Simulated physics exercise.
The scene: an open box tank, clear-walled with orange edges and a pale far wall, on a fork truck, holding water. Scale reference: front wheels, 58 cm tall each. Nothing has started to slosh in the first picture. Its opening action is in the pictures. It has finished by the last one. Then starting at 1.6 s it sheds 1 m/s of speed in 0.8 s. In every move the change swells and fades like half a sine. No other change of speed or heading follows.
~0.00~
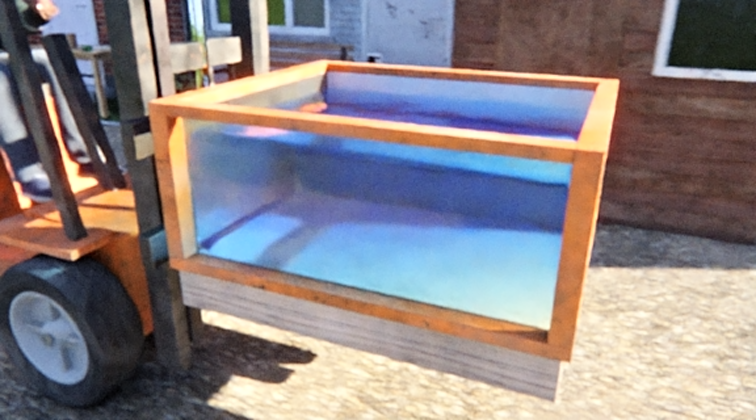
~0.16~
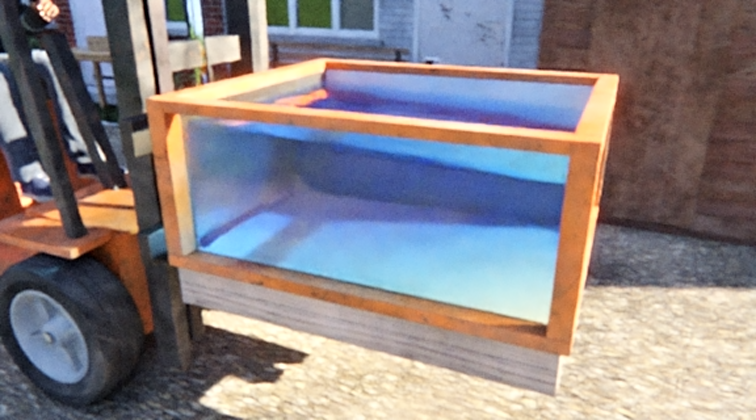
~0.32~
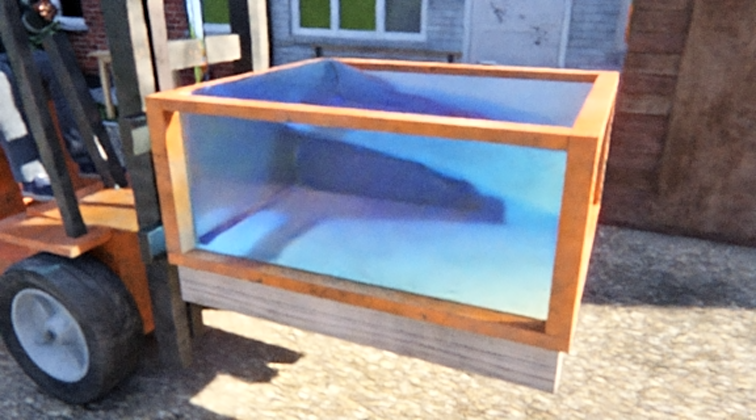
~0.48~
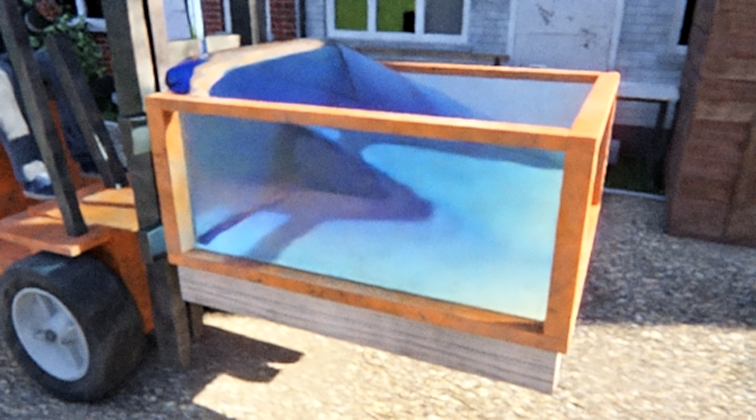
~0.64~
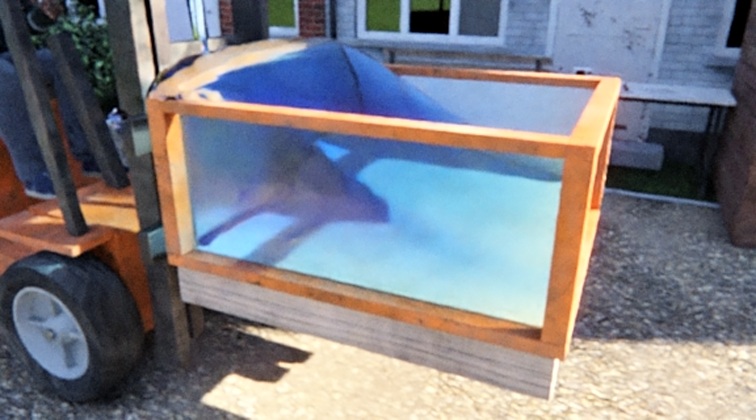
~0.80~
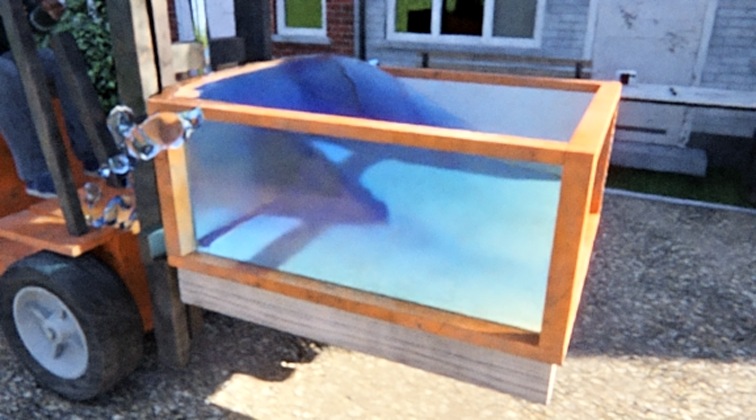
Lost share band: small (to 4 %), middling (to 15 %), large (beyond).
Large.
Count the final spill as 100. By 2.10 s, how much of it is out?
Some 50 percent has come out by that time.
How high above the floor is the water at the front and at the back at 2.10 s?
Some 16 cm in front and some 54 cm behind.
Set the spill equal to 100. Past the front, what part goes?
Share: Near 10%.
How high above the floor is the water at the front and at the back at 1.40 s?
At the front 56 cm, at the back 22 cm.
Then, 1.40 s in, front 57 cm, middle 28 cm, back 23 cm above the floor; the loss stands at 10 per cent, over the back.
Then, 2.10 s in, front 17 cm, middle 29 cm, back 55 cm above the floor; the loss stands at 11 per cent, over the back.
Then, 2.90 s in, front 55 cm, middle 25 cm, back 21 cm above the floor; the loss stands at 19 per cent, over the back.
Then, 5.39 s in, the loss stands at 22 per cent, over the back, 83 of 379 litres.
